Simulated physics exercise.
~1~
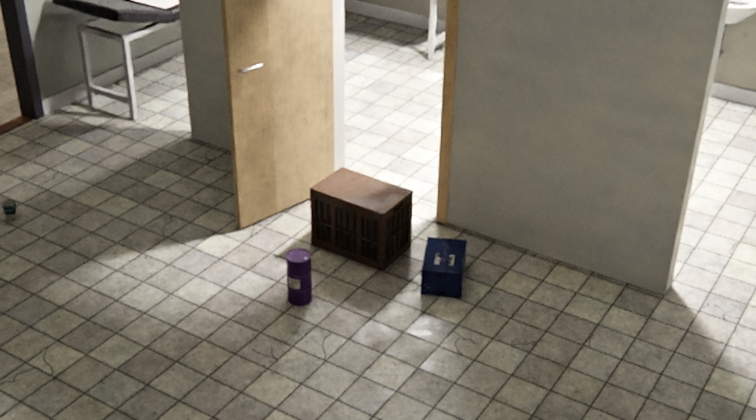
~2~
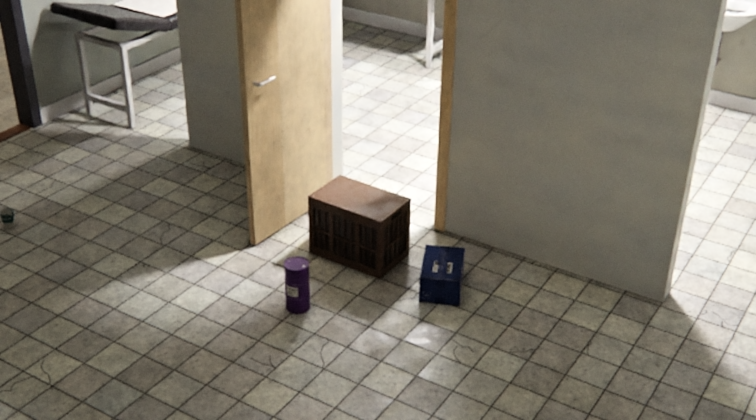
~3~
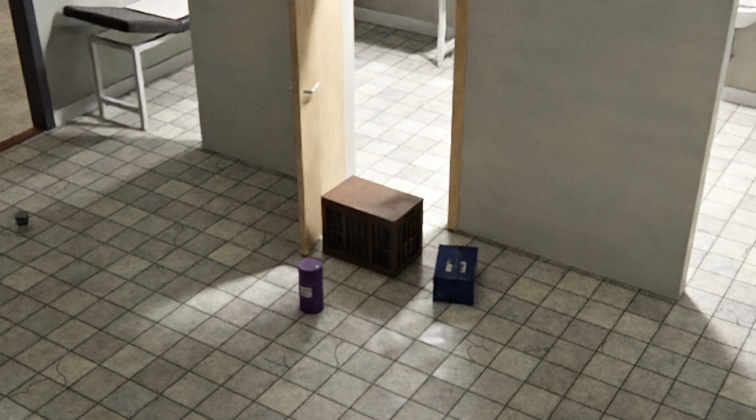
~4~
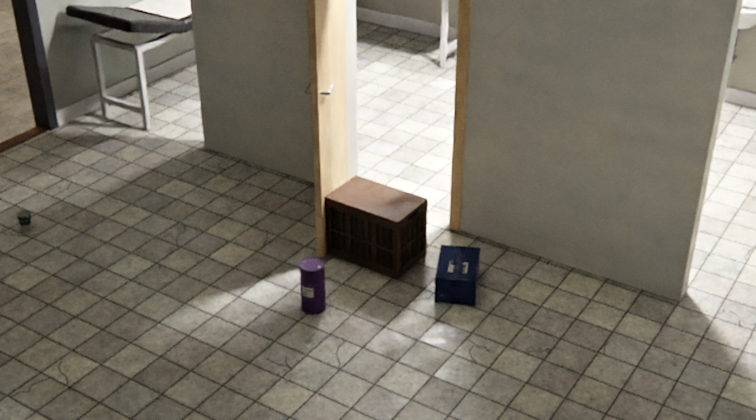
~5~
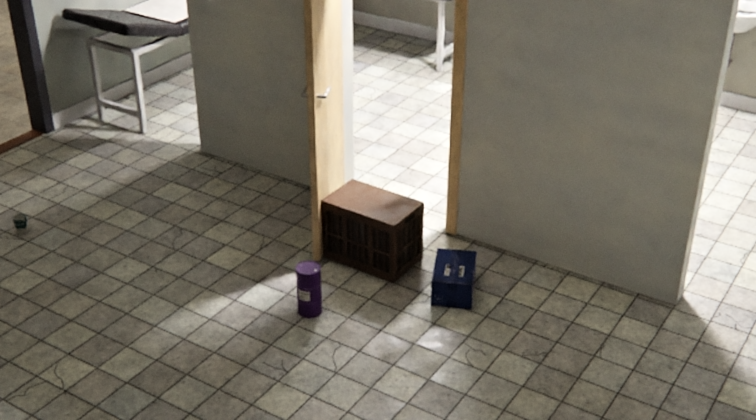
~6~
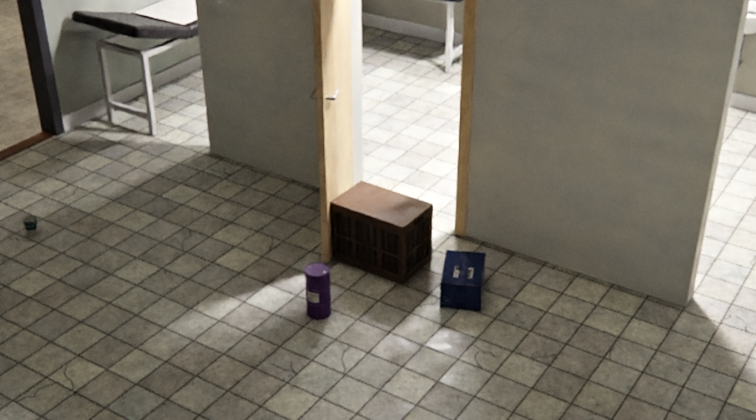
The door swings partway shut and stops ajar against a brown chest that stays put.
